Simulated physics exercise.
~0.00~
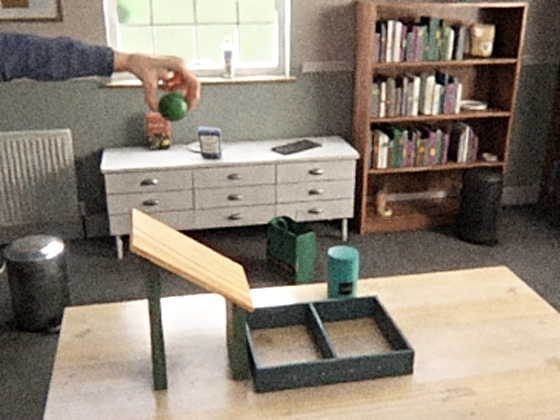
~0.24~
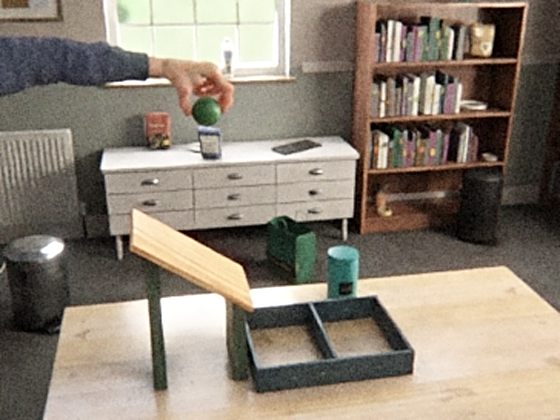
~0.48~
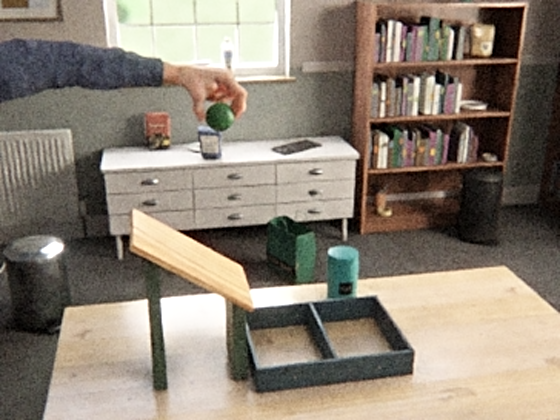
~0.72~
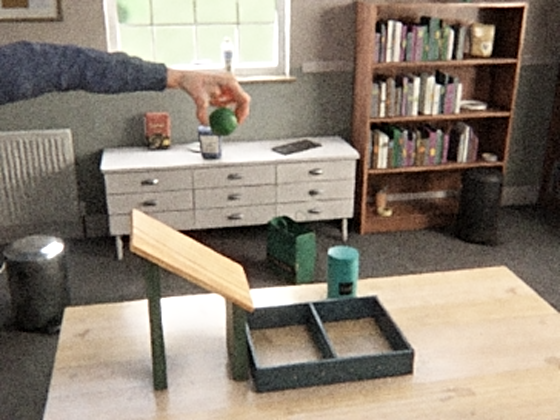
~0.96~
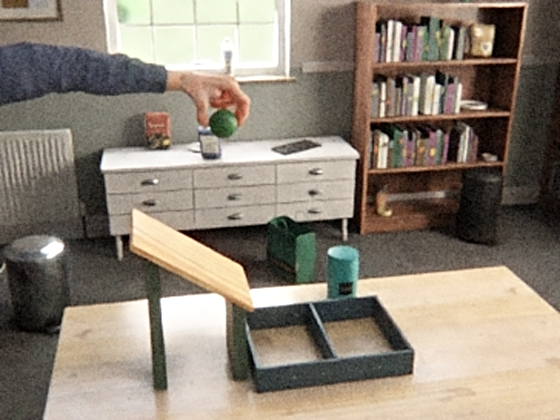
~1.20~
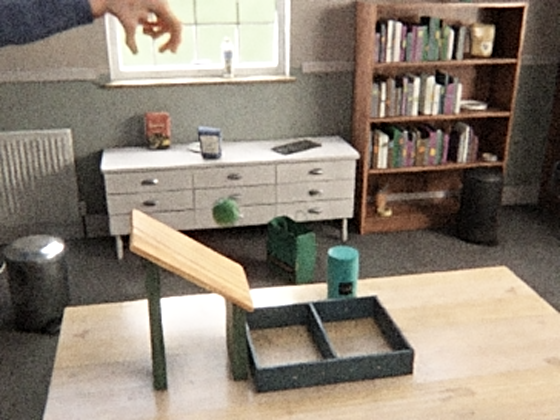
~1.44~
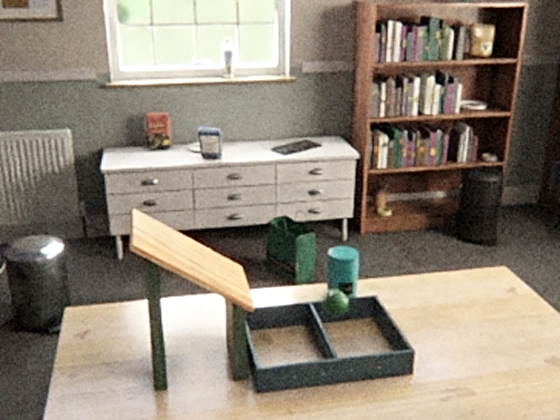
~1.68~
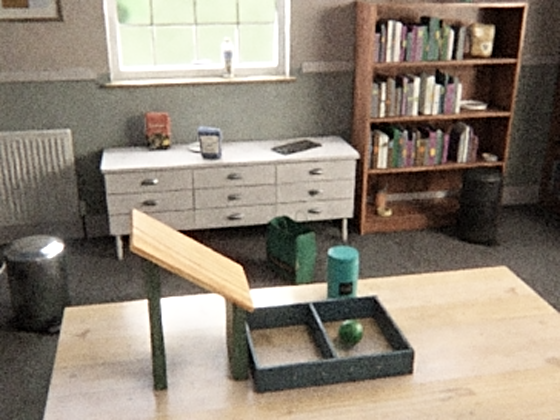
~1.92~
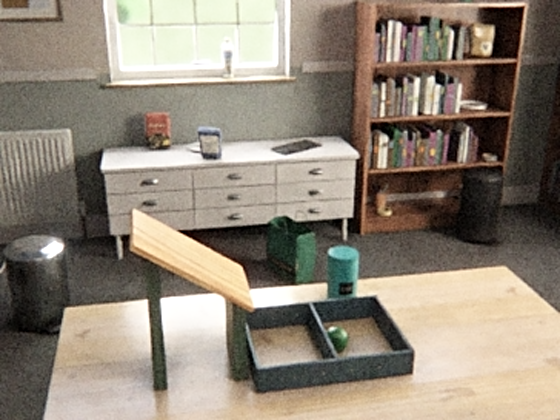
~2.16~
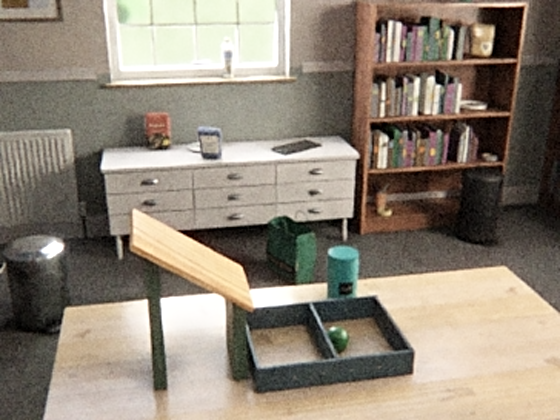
To begin with, a hand holds a green ball above a sloping wooden board that stands on a table beside an open dark tray with two bays, with a turquoise jar just behind the tray. The hand carries the ball to the right, lowers it slightly and holds it still. Then it lets go and draws back to the left as the ball drops toward the board's lower end. The ball travels right into the farther bay, then shifts slightly back to the left. It ends at rest there, near the divider, while the jar stays standing in its place.
